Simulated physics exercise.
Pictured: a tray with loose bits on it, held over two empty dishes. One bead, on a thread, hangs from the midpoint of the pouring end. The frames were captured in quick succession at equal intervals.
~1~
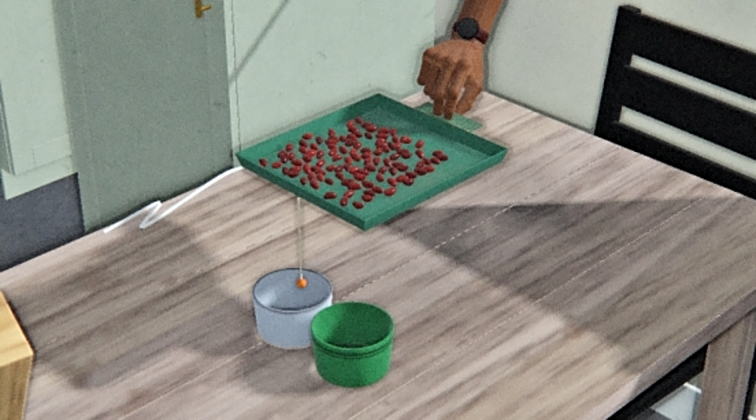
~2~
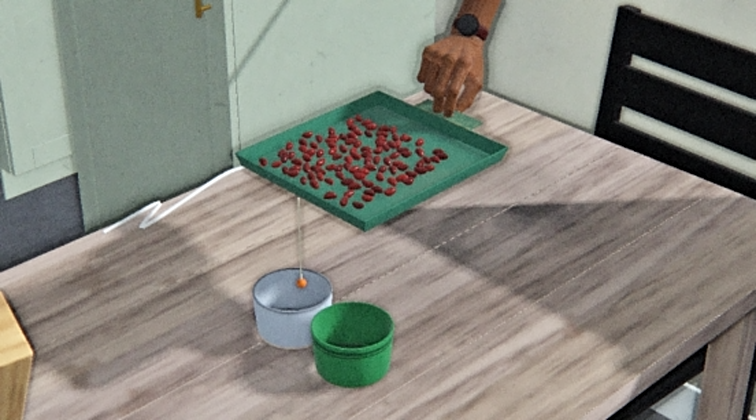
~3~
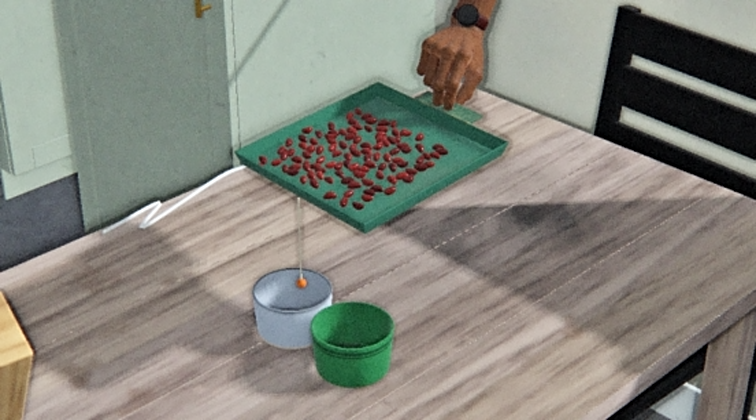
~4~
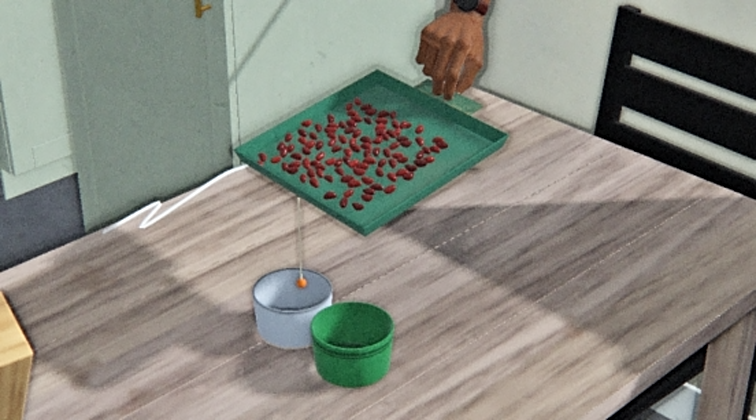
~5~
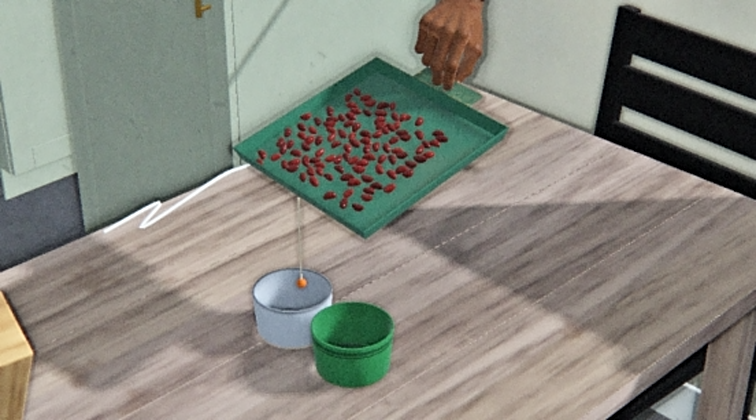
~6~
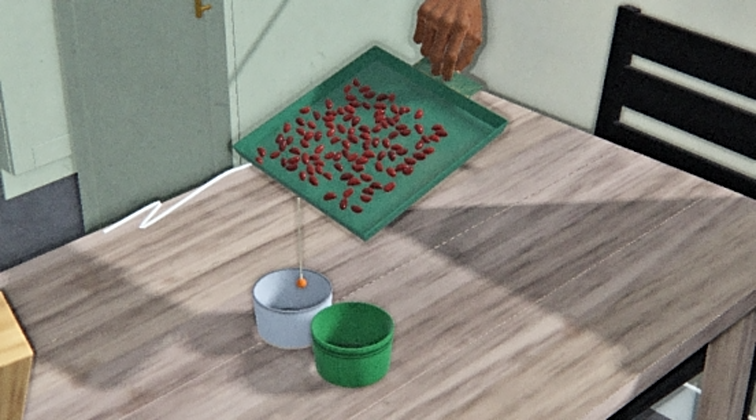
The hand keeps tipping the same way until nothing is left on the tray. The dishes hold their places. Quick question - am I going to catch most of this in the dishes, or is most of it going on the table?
The dishes catch most of the load.
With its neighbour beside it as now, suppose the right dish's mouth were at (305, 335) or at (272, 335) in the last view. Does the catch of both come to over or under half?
Well, it comes to a lesser portion at first and a lesser portion after that.
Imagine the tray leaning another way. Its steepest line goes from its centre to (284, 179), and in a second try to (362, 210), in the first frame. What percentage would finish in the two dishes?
The first comes to 10 %, while the second comes to 90 %.
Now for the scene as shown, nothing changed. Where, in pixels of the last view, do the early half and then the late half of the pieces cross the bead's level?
Roughly at (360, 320) first, and then at (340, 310).
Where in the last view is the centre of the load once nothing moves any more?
Roughly pixel (349, 358).
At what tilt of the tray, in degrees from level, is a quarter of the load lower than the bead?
About 95 degrees.
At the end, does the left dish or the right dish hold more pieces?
That's the right side.
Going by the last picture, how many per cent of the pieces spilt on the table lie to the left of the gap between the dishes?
I'd guess close to 80 %.
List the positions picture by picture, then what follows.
The first frame shows corners of the pouring end near (242, 153) and (365, 217), level; middle of the load near (356, 158), kidney beans; left dish near (263, 322); right dish near (323, 359); bead on its thread near (301, 283).
The second frame shows corners of the pouring end near (242, 153) and (365, 218), level; middle of the load near (356, 156).
The third frame shows corners of the pouring end near (241, 151) and (365, 220), tipped barely, lowest at the right corner; middle of the load near (356, 153).
The fourth frame shows corners of the pouring end near (240, 149) and (365, 224), tipped a little, lowest at the right corner; middle of the load near (355, 148).
The fifth frame shows corners of the pouring end near (240, 147) and (364, 227), tipped a little, lowest at the right corner; middle of the load near (355, 143).
The sixth frame shows corners of the pouring end near (239, 145) and (364, 230), tipped clearly, lowest at the right corner; middle of the load near (354, 140); left dish near (263, 322); right dish near (323, 359).
Shortly afterwards, tray tipped steeply; all but a few on the tray; only a few in the air.
Next, tray tipped past a quarter turn; near a third on the tray; near a third in the right dish; a little outside both; near a quarter in the air.
Some moments later, tray tipped past a quarter turn; the bulk in the right dish; near a quarter outside both.
In the end, tray tipped past a quarter turn; the bulk in the right dish; none at all in the left dish; near a quarter outside both.
